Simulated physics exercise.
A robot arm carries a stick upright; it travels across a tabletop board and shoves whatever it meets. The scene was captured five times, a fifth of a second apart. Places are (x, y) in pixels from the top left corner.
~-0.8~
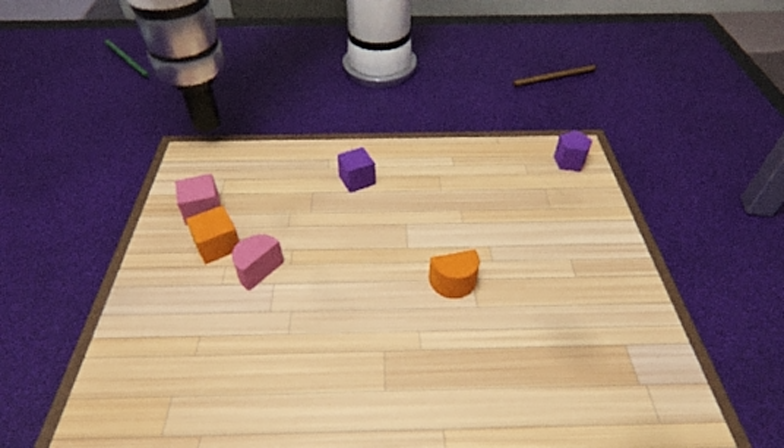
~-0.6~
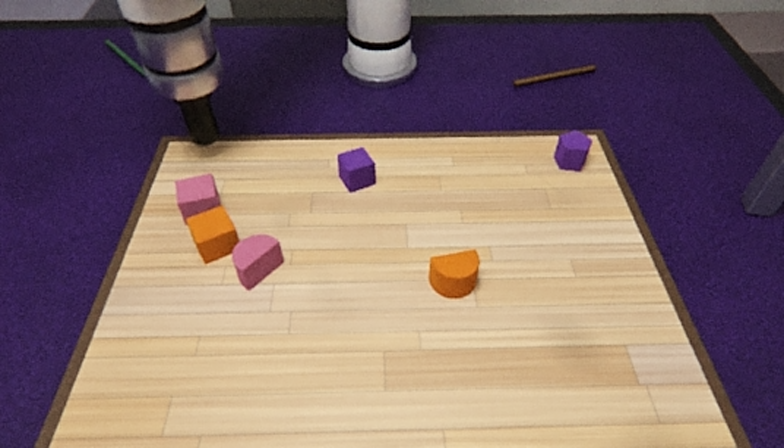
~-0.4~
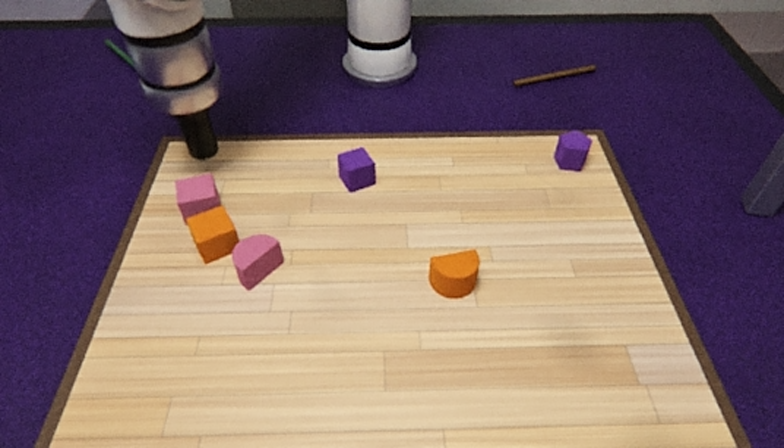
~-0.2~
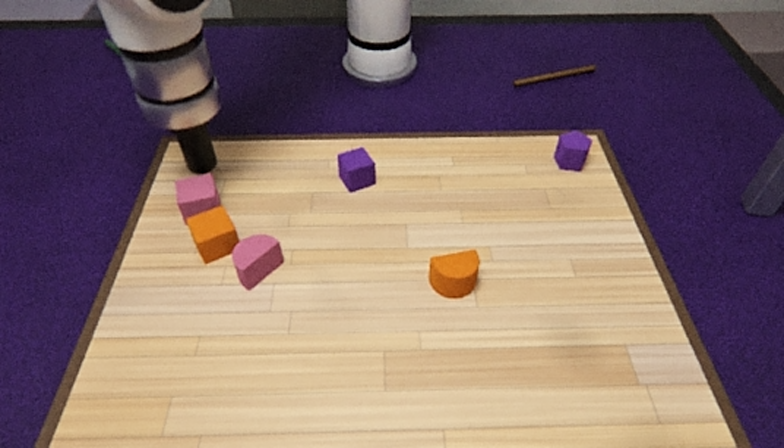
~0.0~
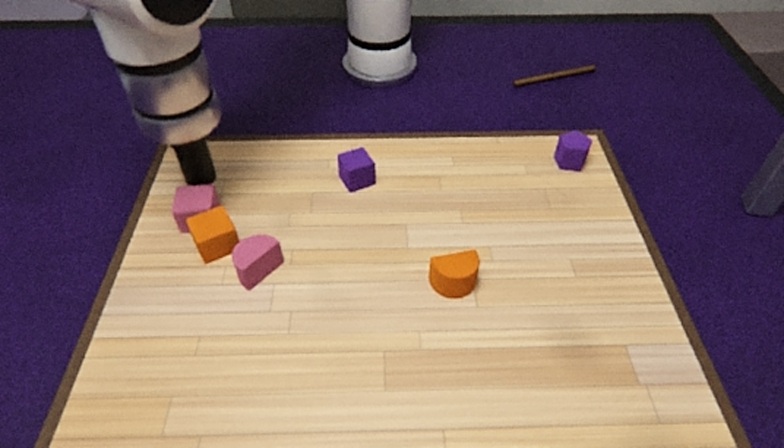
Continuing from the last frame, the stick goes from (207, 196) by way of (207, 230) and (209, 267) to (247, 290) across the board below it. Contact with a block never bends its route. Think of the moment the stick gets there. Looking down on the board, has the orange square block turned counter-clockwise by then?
I believe not.
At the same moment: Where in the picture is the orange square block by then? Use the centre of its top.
The point I'd pick in the picture is (228, 341).
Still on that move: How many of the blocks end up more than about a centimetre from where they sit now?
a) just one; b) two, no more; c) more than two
The one that fits is c, more than two.
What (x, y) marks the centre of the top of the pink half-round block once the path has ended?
The spot you're after is about (272, 251) in the image.
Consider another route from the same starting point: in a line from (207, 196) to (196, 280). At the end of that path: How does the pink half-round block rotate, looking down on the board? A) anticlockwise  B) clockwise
A (anticlockwise)
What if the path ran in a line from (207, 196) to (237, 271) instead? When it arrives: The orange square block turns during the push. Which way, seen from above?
From above, the turn goes anticlockwise.
What follows on the original path. One third of the way, stick (201, 214); pink square block (195, 235), turned 10° anticlockwise; orange square block (214, 261); pink half-round block (256, 251), turned 15° anticlockwise.
Two thirds of the way, stick (203, 252); pink square block (199, 277), turned 15° anticlockwise; orange square block (223, 305); pink half-round block (256, 251), turned 15° anticlockwise.
At the end, stick (242, 275); pink square block (222, 302); orange square block (228, 341), turned 30° clockwise; pink half-round block (272, 251), turned 45° anticlockwise.
